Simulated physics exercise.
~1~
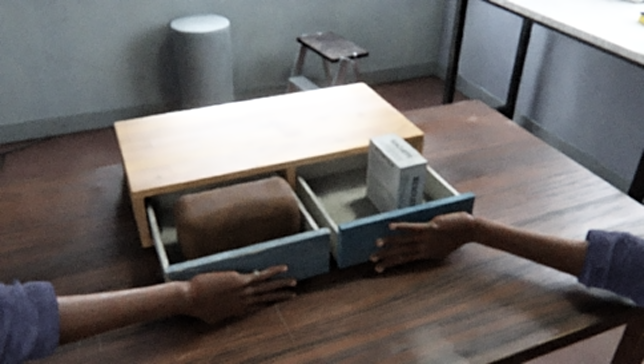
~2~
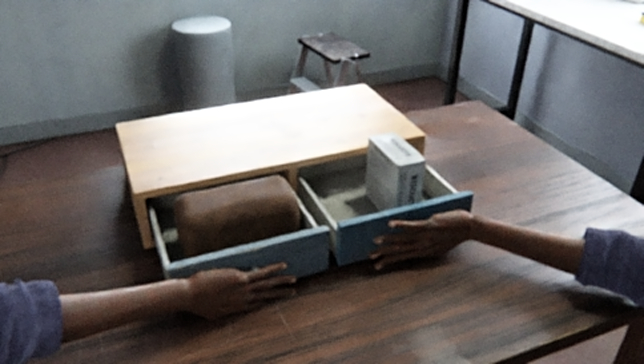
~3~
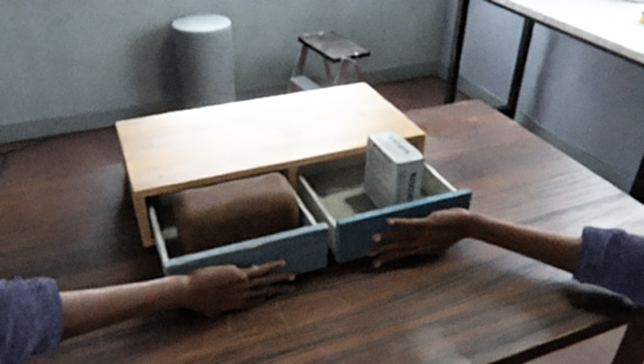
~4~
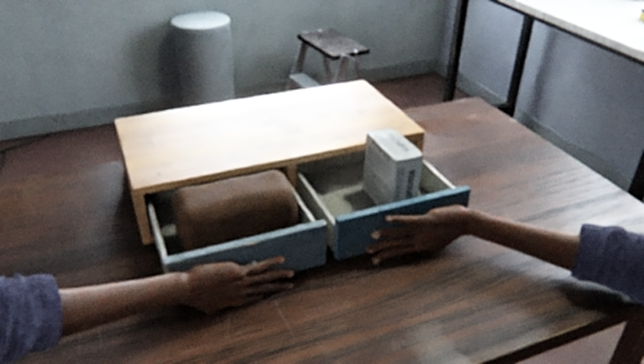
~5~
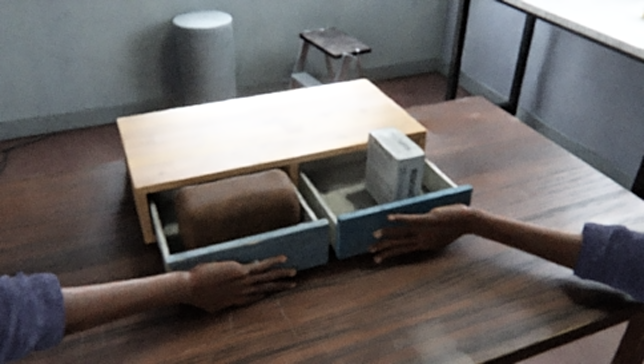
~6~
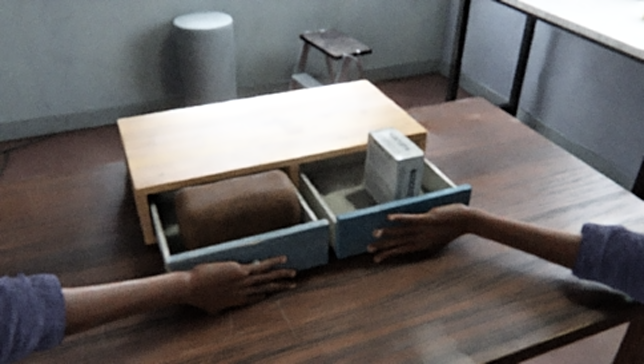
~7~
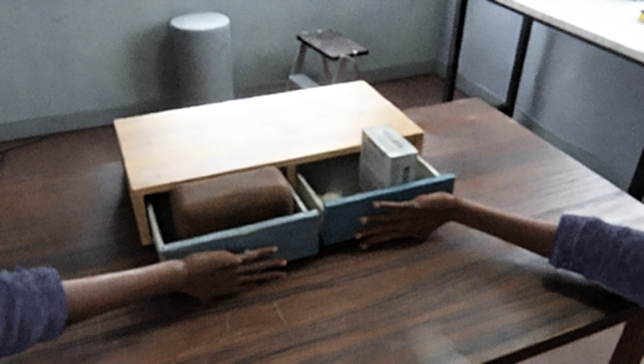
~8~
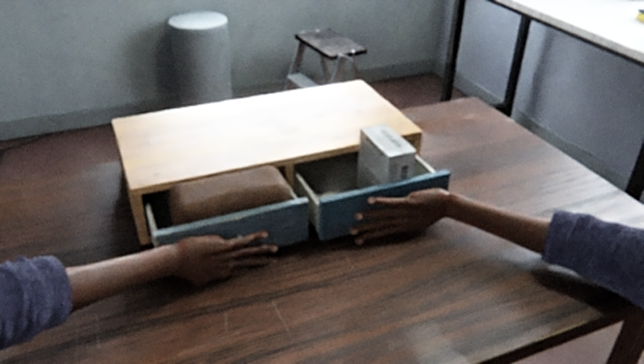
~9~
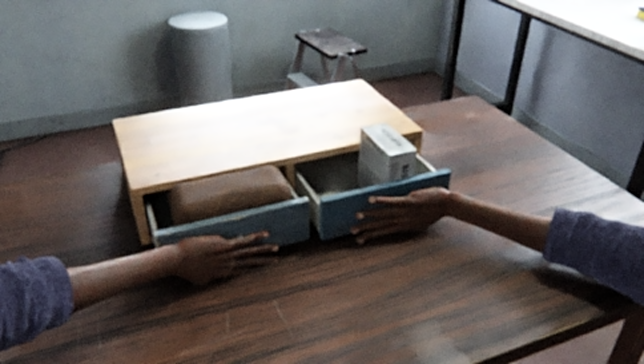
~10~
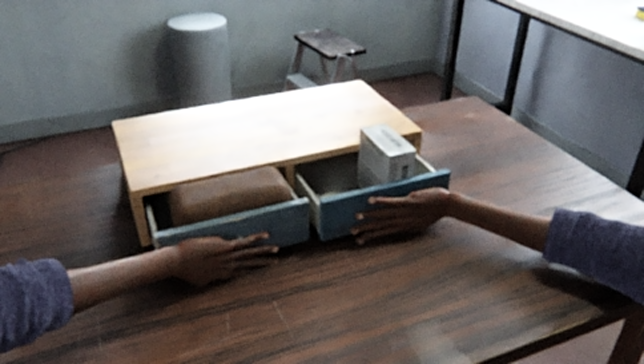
Two open blue-fronted drawers, one holding a brown loaf and the other an upright white box, stayed nearly still under a person's hands, then were pushed a little way into the wooden chest and stopped, both still partly open.
